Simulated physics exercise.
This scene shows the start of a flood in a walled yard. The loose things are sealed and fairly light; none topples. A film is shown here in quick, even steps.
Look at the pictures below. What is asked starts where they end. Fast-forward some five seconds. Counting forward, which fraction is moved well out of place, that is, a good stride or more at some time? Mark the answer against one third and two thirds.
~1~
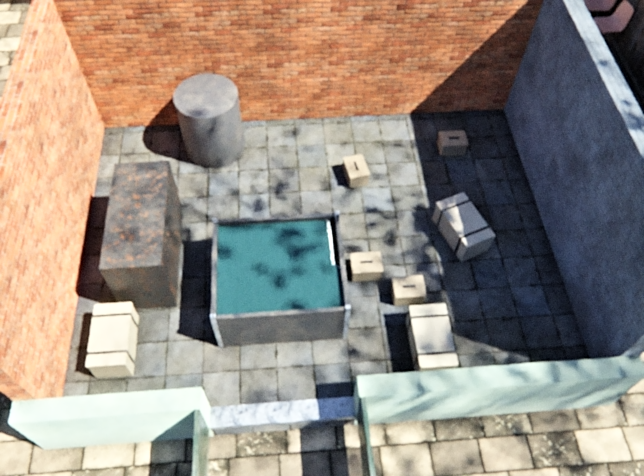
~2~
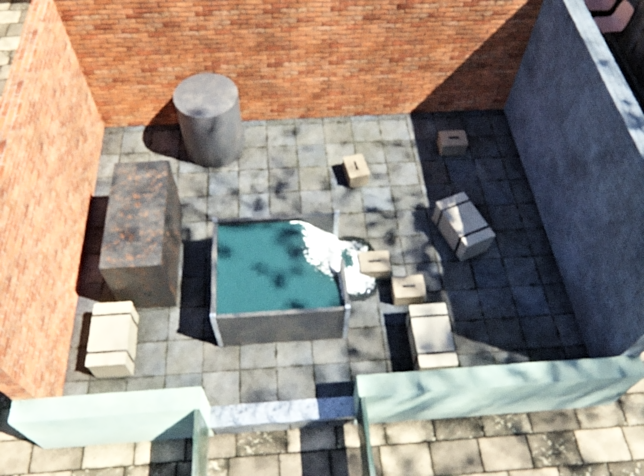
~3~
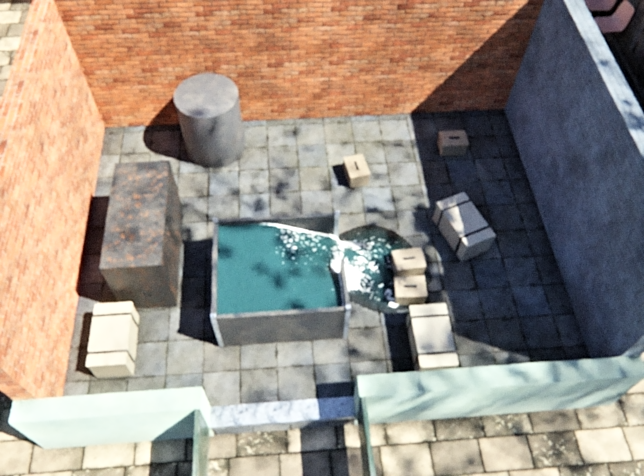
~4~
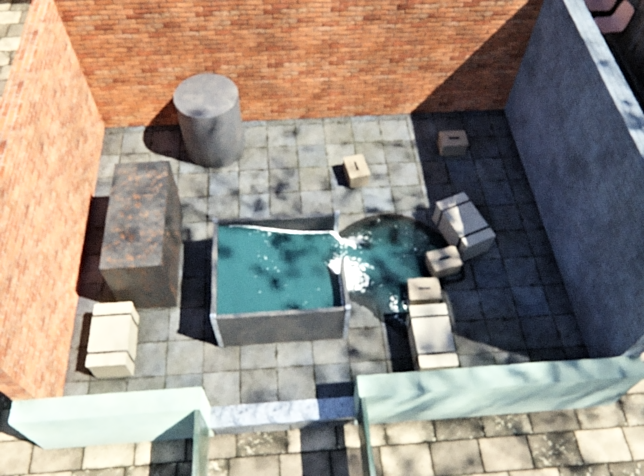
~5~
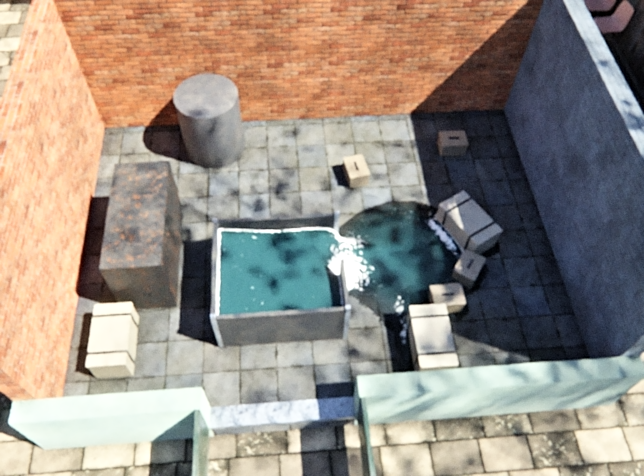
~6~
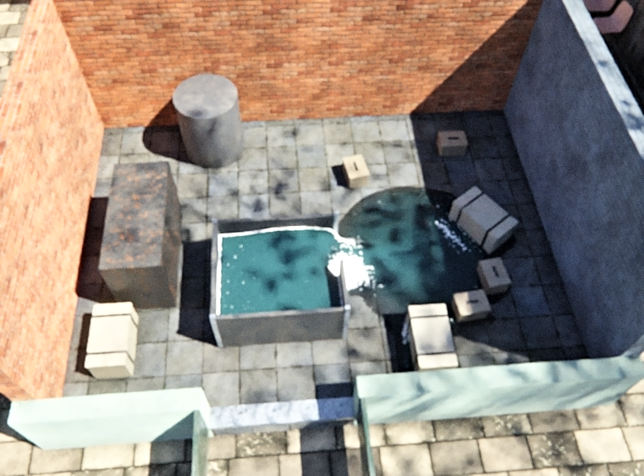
Two thirds or more of them.
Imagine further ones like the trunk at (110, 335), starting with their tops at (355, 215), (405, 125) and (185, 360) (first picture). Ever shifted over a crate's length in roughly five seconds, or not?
Per listing: Cleared out, cleared out, largely stays.
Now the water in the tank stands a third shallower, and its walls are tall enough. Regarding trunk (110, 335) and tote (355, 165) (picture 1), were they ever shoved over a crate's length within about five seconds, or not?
First: Stayed within that. Second: Stayed within that.
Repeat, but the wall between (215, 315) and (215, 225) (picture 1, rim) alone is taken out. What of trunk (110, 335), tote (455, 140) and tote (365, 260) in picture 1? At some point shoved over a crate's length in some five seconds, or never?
In the order asked: Goes the distance, then goes the distance, then never gets that far.
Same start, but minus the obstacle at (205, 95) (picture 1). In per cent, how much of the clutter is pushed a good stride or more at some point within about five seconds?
Roughly 70 per cent.
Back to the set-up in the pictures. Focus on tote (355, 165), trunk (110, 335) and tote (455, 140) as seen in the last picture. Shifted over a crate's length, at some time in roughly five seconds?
Per the list: First remained close, second remained close, third traveled a good way.
A moment on, 3 of 7 are well off their spots; 0 afloat.
Next, 4 of 7 are well off their spots; 4 afloat.
Later, 4 of 7 are well off their spots; 4 afloat.
In the end, 5 of 7 are well off their spots, and 5 have been at some point; 5 afloat.
